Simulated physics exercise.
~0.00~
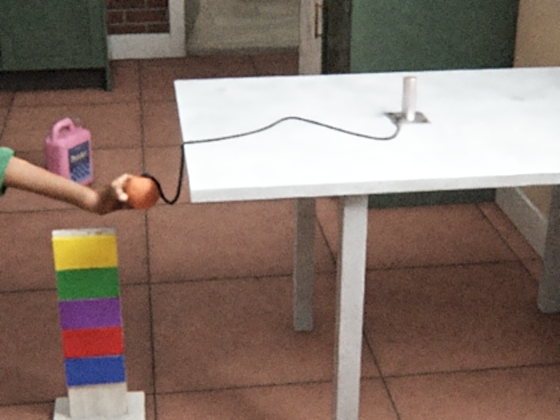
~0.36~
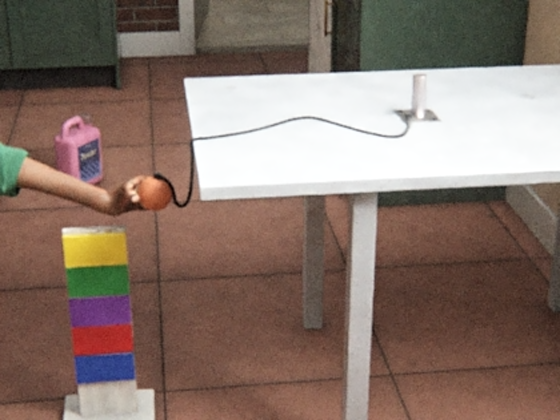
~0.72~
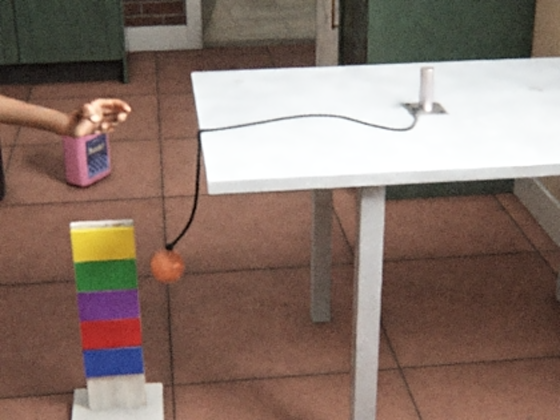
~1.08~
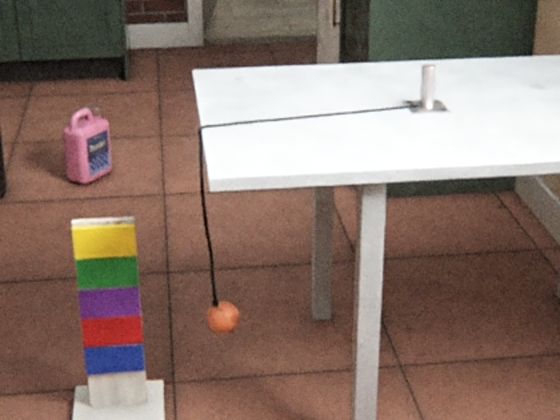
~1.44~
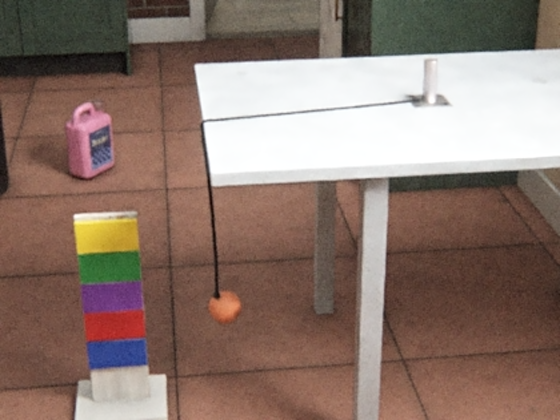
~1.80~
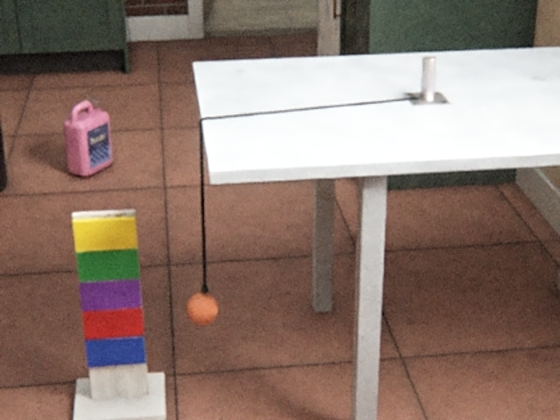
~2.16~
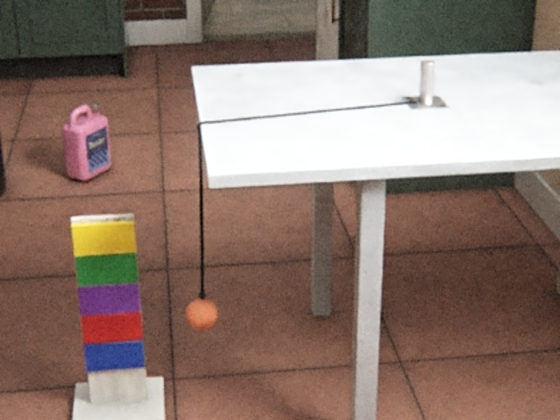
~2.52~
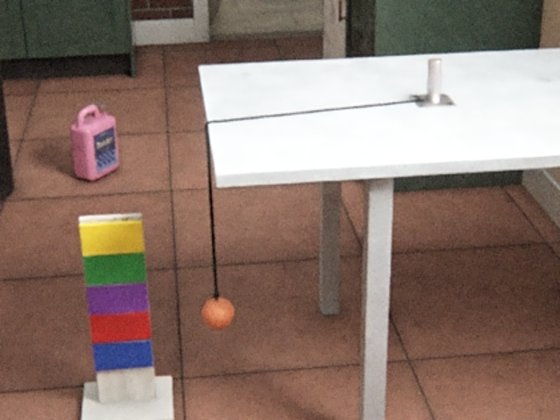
A hand releases an orange on a cord, and it drops, swings slightly, and hangs level with the red band.
